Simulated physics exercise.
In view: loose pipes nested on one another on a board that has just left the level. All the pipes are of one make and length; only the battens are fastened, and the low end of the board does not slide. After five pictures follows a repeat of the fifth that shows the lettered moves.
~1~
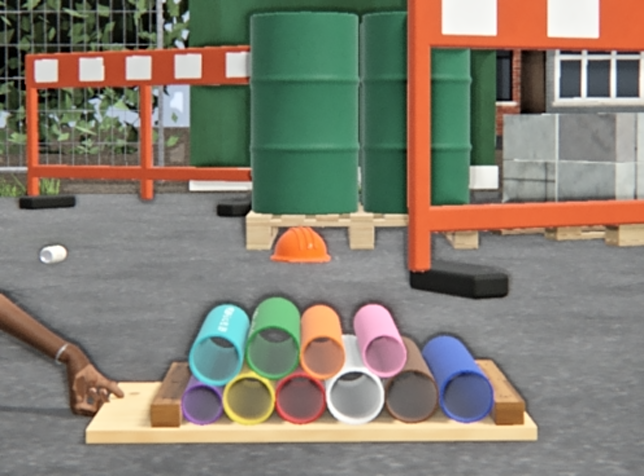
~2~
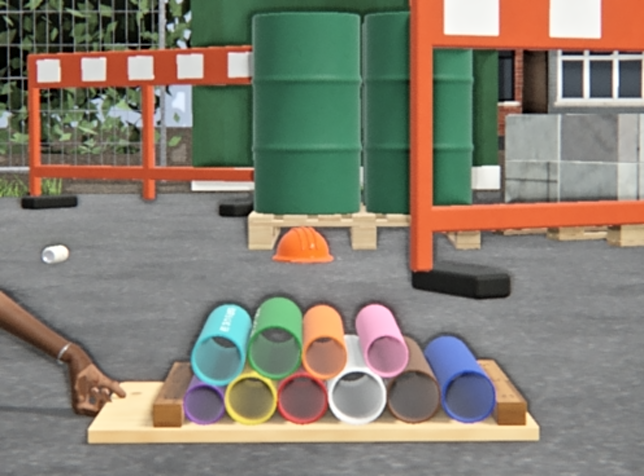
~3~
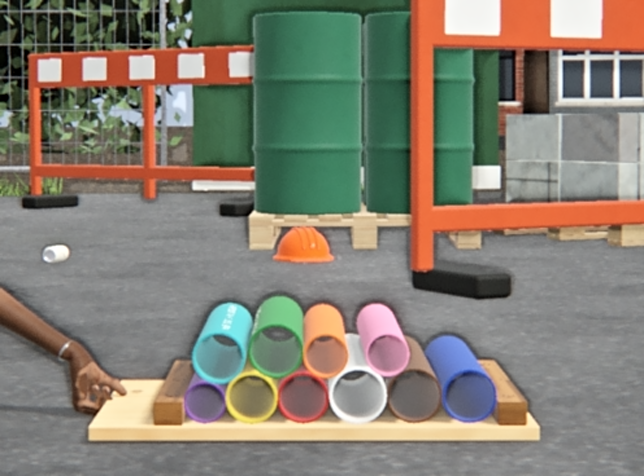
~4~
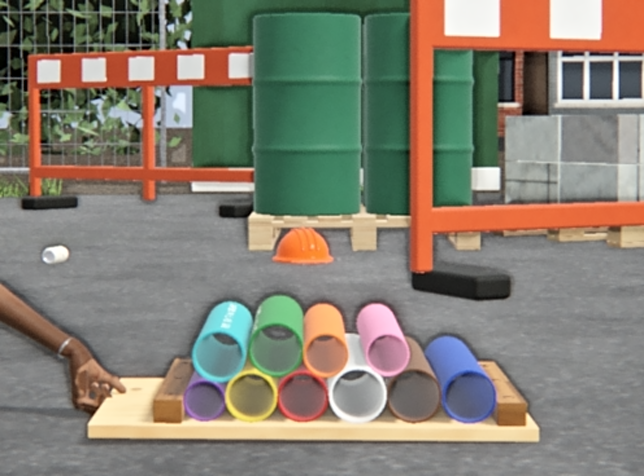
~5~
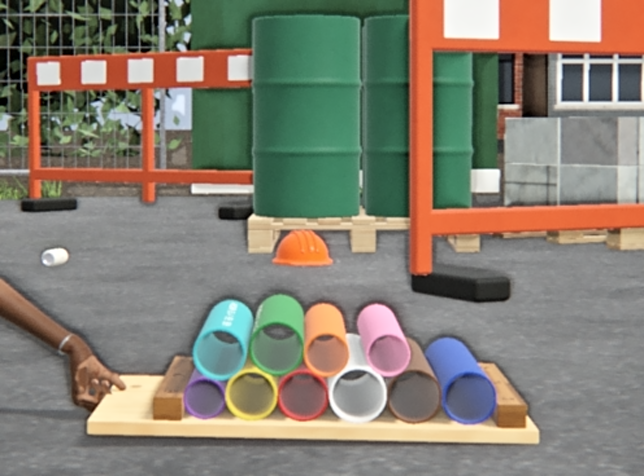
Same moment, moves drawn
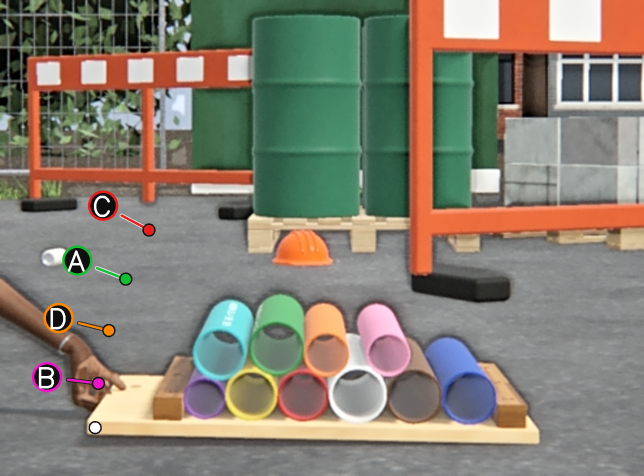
On a paved work site seen from low in front, orange-and-white barriers, green drums on pallets, an orange hard hat and a white cup stand behind a wooden board. Between brown battens, purple, yellow, red, white, brown and blue pipes carry turquoise, green, orange and pink ones above. A hand at the left end raises the board very slightly, while the pipes keep their arrangement and the view barely shifts.
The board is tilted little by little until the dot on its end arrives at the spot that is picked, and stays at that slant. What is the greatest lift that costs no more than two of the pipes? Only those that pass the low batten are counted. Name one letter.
The highest mark that will do is C.
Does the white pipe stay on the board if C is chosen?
The white pipe: Yes.
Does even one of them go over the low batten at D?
No, at D.
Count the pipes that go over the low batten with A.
It comes to none.
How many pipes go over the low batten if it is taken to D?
At D the number is none.
On the marked copy, A at (126, 279); B at (98, 384); C at (149, 230); D at (109, 330); the white dot at (95, 427).
Taking C. A third of the way, board at 17°.
Two thirds of the way, board at 28°.
When it is over, board at 28°, none over the low batten.
As for the rest, A none over the low batten; B none over the low batten; D none over the low batten.
